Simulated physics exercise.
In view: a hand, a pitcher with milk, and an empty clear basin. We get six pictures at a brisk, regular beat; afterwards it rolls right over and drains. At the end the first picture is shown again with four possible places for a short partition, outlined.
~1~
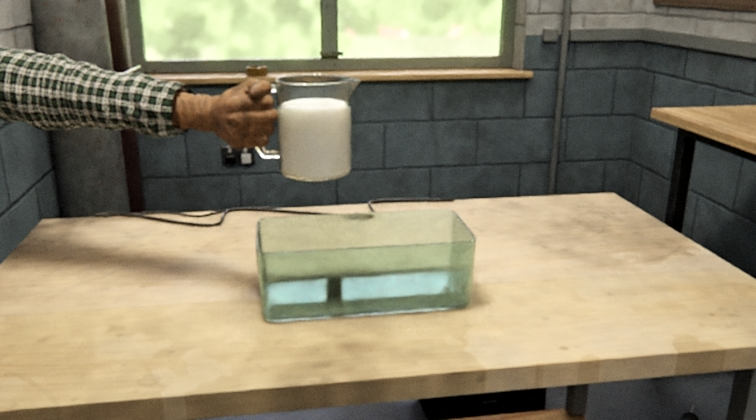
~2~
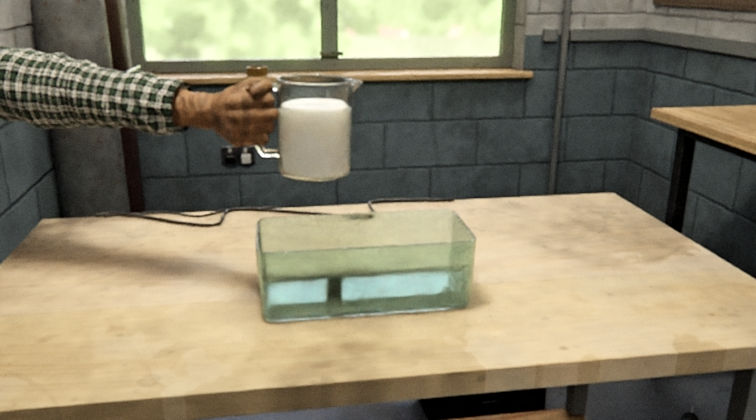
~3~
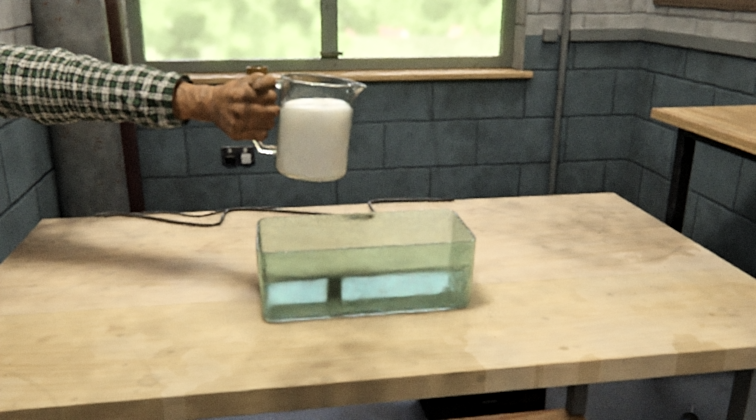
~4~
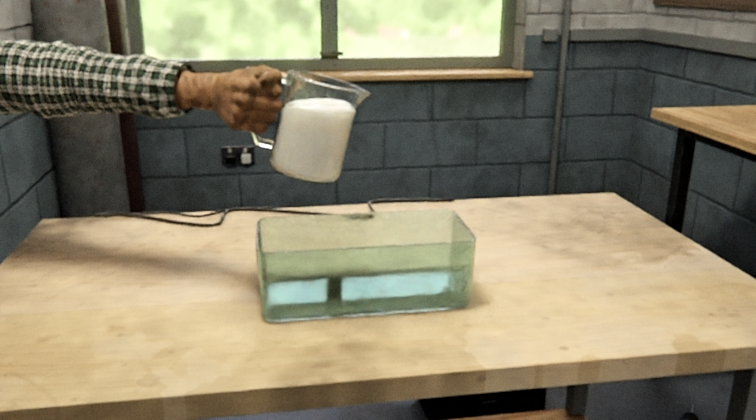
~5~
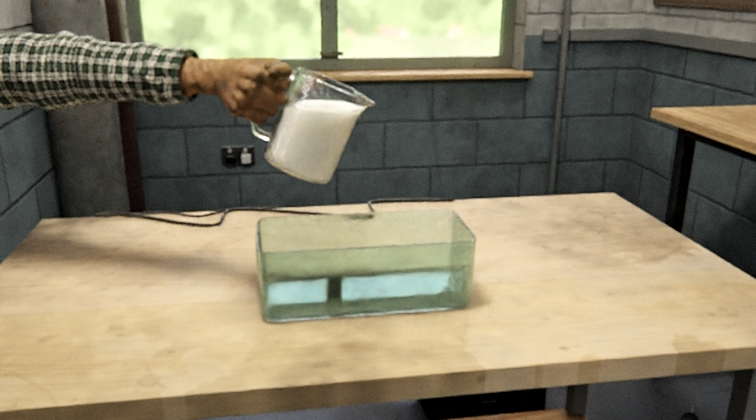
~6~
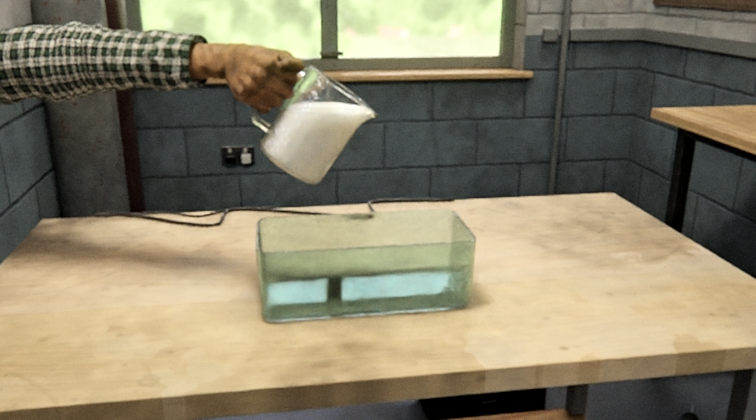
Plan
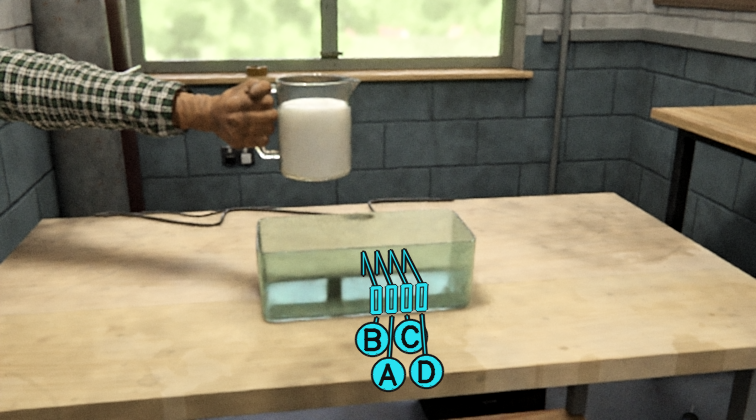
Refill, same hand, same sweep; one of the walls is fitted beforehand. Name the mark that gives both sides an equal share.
Place D.
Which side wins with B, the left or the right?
The right one.
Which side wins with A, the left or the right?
More ends on the right.
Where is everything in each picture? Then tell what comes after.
The first frame shows upright, lip at (359, 80); basin from (262, 319) to (470, 305); nothing has left yet.
The second frame shows upright, lip at (361, 82); nothing has left yet.
The third frame shows tipped about 6°, lip at (364, 86); nothing has left yet.
The fourth frame shows tipped about 14°, lip at (369, 93); nothing has left yet.
The fifth frame shows tipped about 24°, lip at (373, 103); nothing has left yet.
The sixth frame shows tipped about 36°, lip at (376, 115); nothing has left yet.
In cyan, A at (391, 317); B at (376, 318); C at (407, 315); D at (422, 314).
If A is chosen, about 8 % ends left of the wall and 90 % right of it.
If B is chosen, about 5 % ends left of the wall and 92 % right of it; 3 % is lost outside.
If C is chosen, about 22 % ends left of the wall and 75 % right of it; 3 % is lost outside.
If D is chosen, about 42 % ends left of the wall and 56 % right of it.
